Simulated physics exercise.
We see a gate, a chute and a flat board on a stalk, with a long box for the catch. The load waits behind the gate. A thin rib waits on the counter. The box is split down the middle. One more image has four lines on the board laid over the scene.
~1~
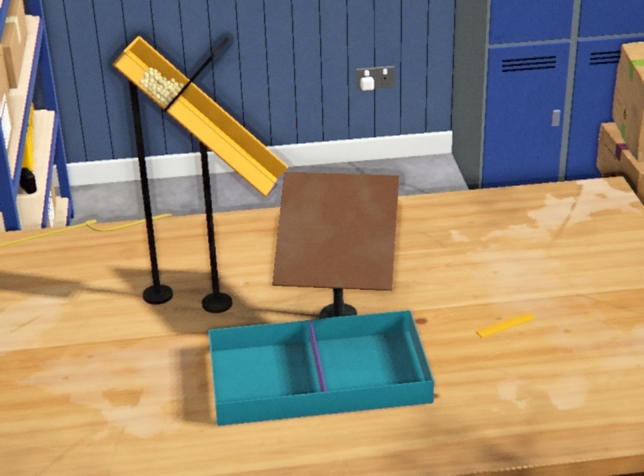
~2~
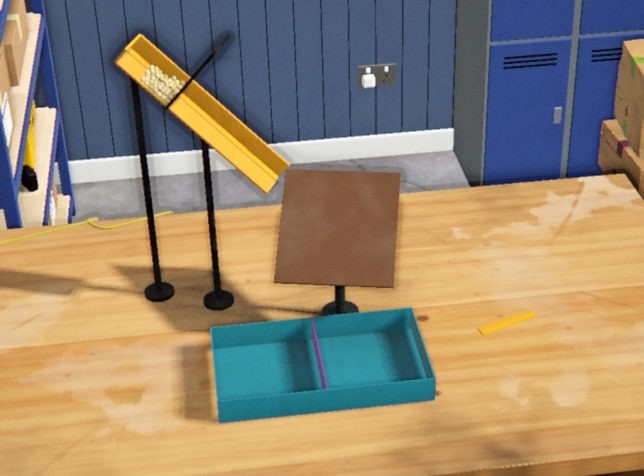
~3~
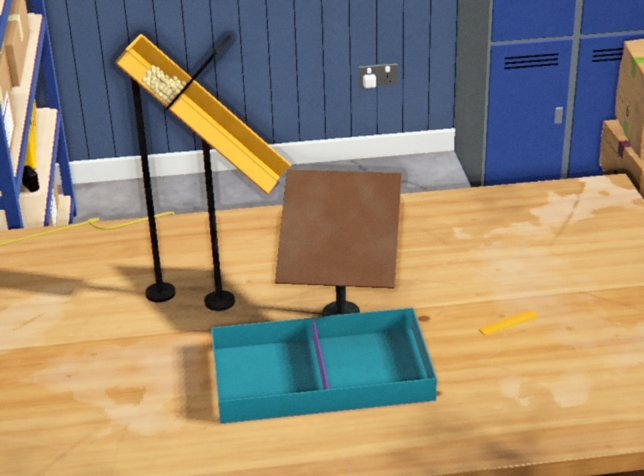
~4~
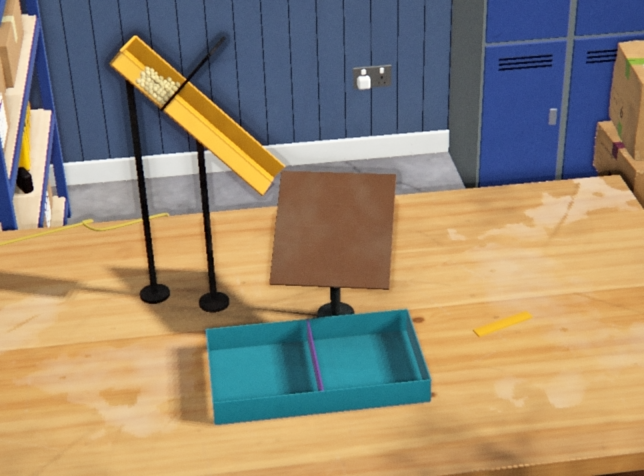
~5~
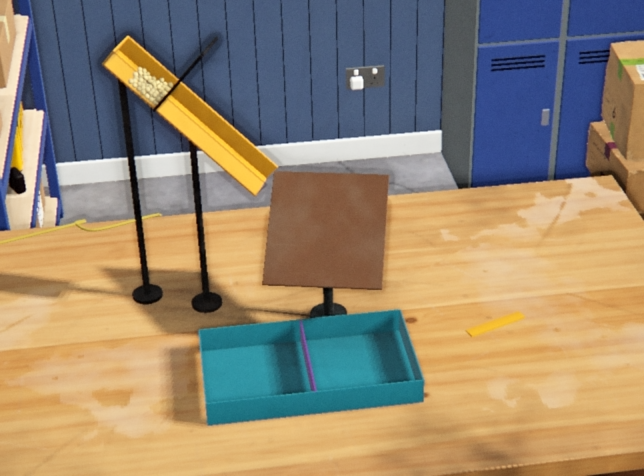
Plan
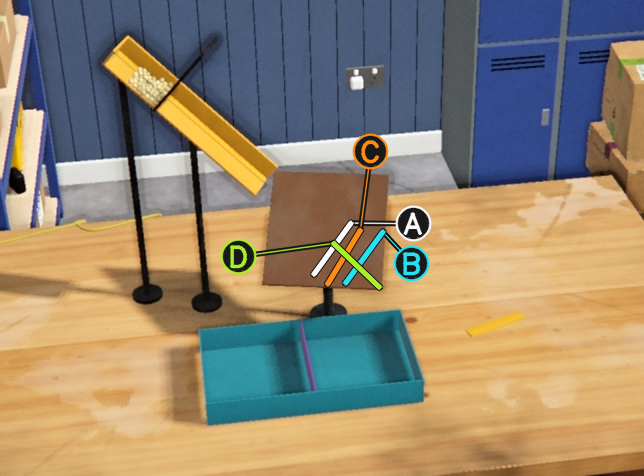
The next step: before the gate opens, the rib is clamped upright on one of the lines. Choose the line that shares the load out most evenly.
Use line C.
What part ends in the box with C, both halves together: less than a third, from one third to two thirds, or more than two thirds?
Line C gives more than two thirds.
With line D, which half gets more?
The right half.
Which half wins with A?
More lands on the left.
On the marked copy, line A from (351, 223) to (313, 274); line B from (382, 231) to (345, 283); line C from (360, 230) to (327, 284); line D from (333, 243) to (379, 287).
For line A, of what is caught, the bulk in the left half, close to a quarter in the right.
For line B, of what is caught, a small share in the left half, the bulk in the right.
For line C, of what is caught, close to half in the left half, close to half in the right.
For line D, of what is caught, a small share in the left half, the bulk in the right.
